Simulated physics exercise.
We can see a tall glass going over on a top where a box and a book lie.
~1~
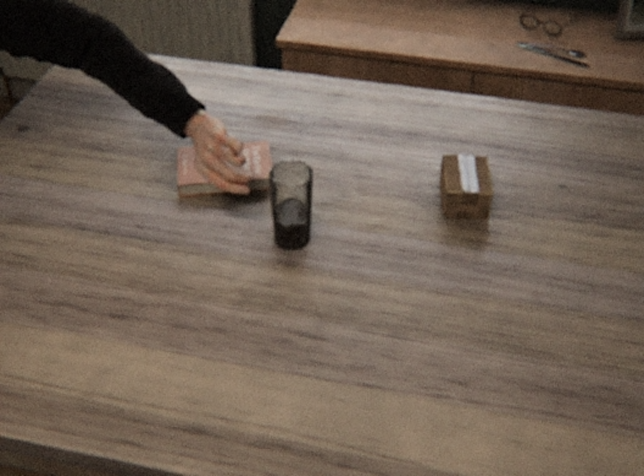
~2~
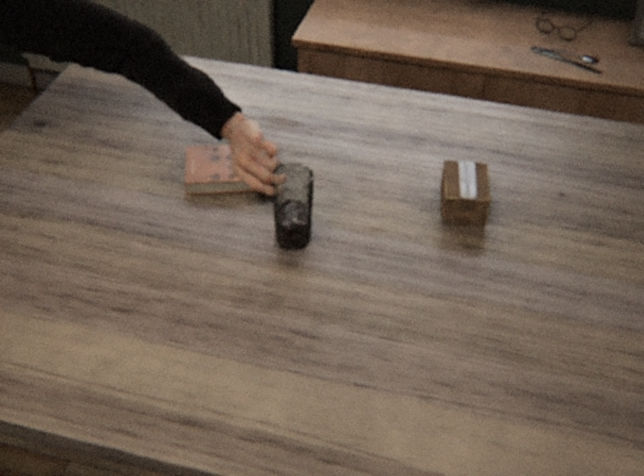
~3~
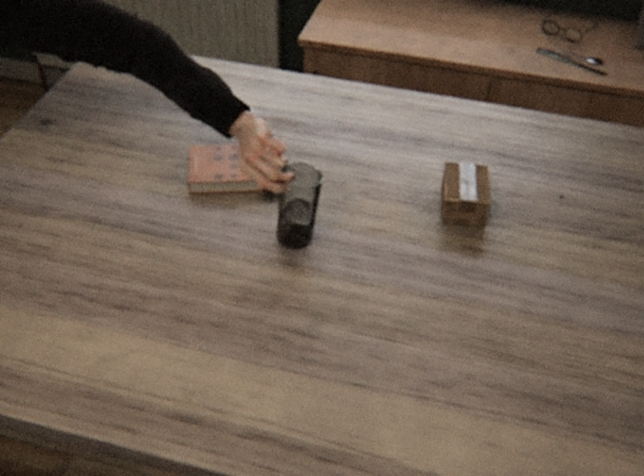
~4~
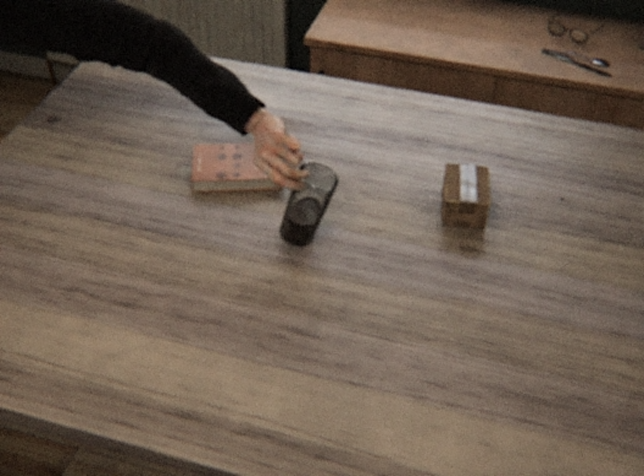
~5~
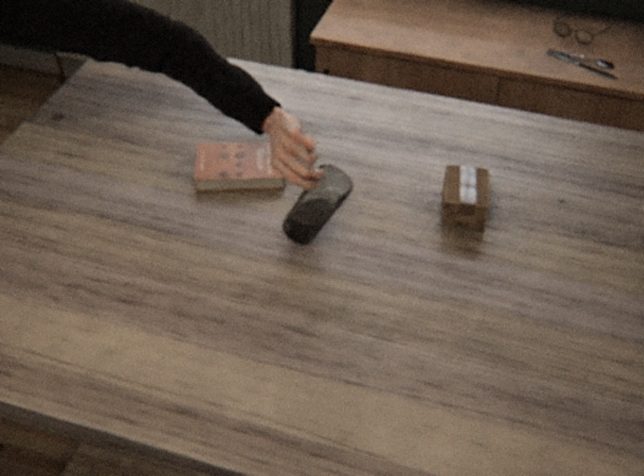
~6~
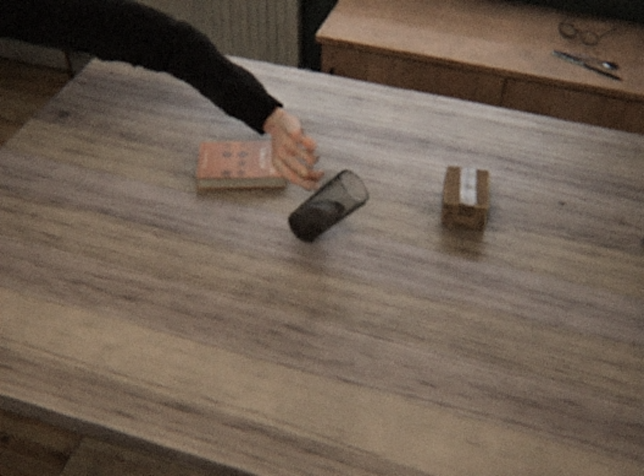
A hand pushes a tall dark glass, which tilts rightward between a book and a box.
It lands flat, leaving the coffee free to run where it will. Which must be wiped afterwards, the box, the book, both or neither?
You'll find the box is caught by the spill, and the book is missed by the spill.
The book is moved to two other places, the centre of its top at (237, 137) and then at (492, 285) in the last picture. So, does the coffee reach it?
Try one: No contact. Try two: Contact.
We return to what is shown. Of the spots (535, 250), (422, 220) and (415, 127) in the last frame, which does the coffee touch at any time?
I'd call the first one covered, the middle one covered and the final one safe.
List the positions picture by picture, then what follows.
In the first frame, it stands upright; tall glass (291, 205) about a third full; box (467, 173); book (225, 162).
The second frame shows pushed off balance; tall glass about a third full, surface at (293, 216).
The third frame shows pushed off balance; tall glass (298, 206) about a third full; book (234, 162).
The fourth frame shows pushed off balance; tall glass about a third full, surface at (304, 213); box (467, 183).
The fifth frame shows pushed off balance; tall glass (316, 205) tipped 30°.
In the sixth frame, it is falling; tall glass (328, 207) tipped 40°; box (467, 185); book (242, 159).
Shortly, the puddle covers about as much as a plate; the box is soaking at its edge; the book is still dry.
Then, the puddle covers about as much as a tray; the box is soaking at its edge; the book is still dry.
At the finish, the puddle covers about as much as a tray; the box is soaking at its edge; the book is still dry.
